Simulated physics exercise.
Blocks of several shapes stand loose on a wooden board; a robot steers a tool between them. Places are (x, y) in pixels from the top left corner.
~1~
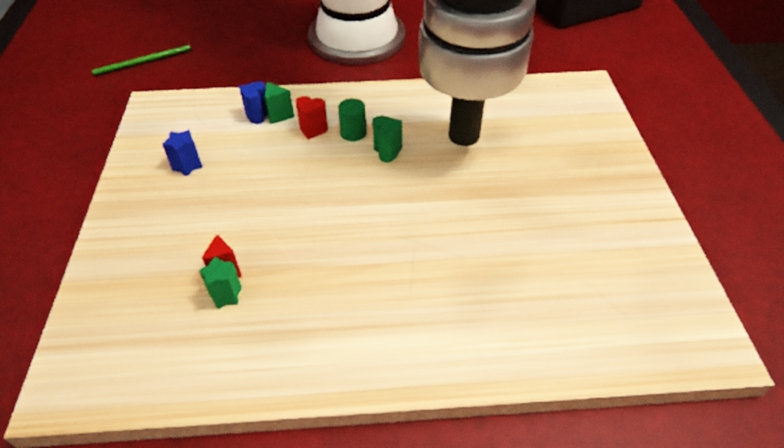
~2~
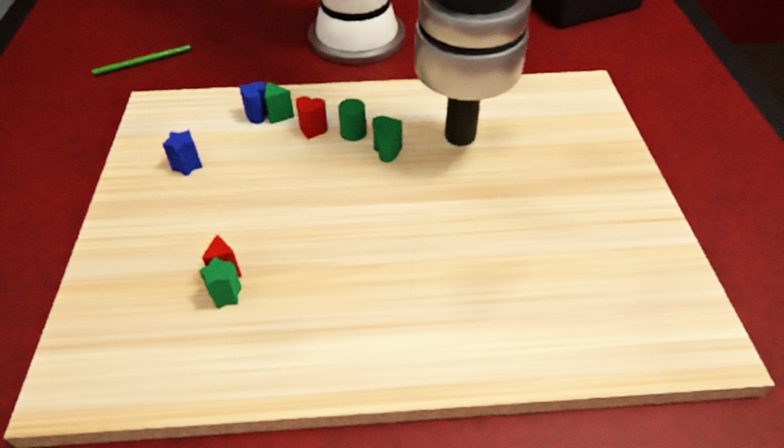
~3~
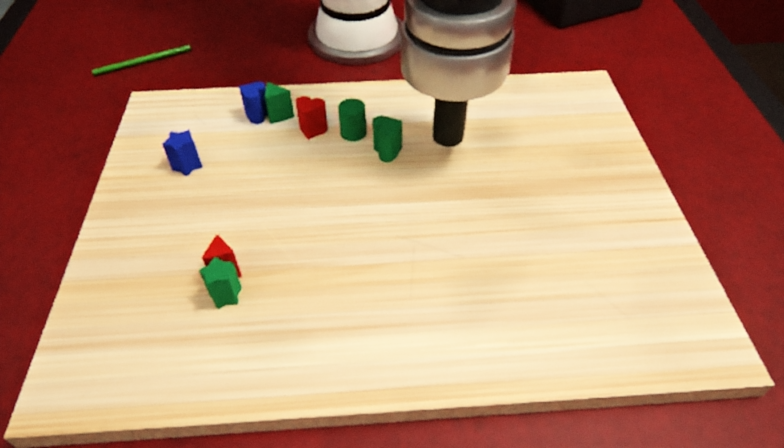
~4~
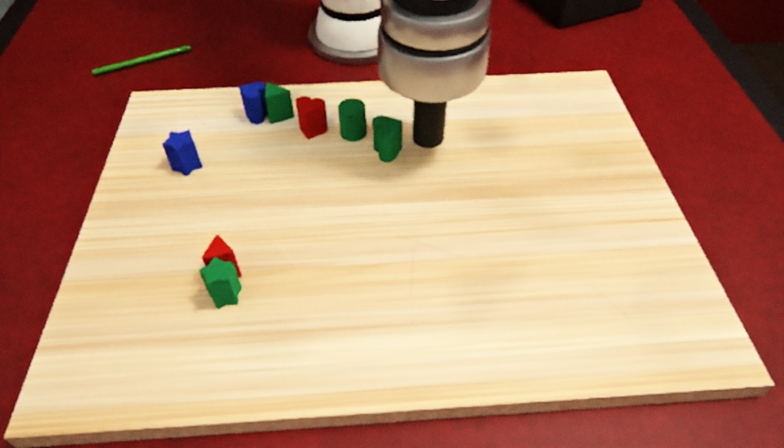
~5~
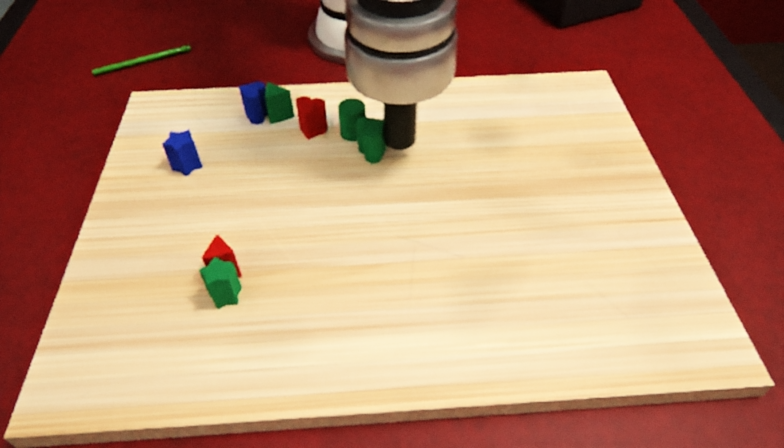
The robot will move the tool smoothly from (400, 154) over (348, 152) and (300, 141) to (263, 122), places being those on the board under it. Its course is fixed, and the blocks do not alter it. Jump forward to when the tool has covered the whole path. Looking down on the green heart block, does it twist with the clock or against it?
From above, the turn goes anticlockwise.
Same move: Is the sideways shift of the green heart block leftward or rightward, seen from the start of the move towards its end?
It will end up to the left.
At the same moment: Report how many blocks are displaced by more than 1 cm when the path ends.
I reckon the push displaces three or more of the blocks by more than 1 cm.
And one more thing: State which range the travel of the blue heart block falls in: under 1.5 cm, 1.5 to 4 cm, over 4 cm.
Middling, 1.5 to 4 cm.
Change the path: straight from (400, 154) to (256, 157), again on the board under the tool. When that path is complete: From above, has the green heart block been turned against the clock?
I believe so.
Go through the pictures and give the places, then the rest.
In the first picture, tip of the tool (464, 137), middles of tops, blue heart block (252, 89), green triangular block (274, 90), red heart block (309, 103), green heart block (387, 124).
In the second picture, tool (460, 137), nothing pushed.
In the third picture, tool (448, 138), nothing pushed.
In the fourth picture, tool (428, 139), nothing pushed.
In the fifth picture, tool (400, 141), blue heart block (252, 89), green triangular block (274, 90), red heart block (309, 103), green heart block (371, 126).
On the path given first. One third of the way, tool (345, 139); green heart block (315, 126), turned 20° anticlockwise.
Two thirds of the way, tool (297, 128); red heart block (302, 97), turned 55° clockwise; green heart block (267, 122), turned 60° anticlockwise.
At the end, tool (260, 109); blue heart block (243, 83); green triangular block (269, 82), turned 60° clockwise; red heart block (299, 94), turned 80° clockwise; green heart block (259, 122), turned 70° anticlockwise.
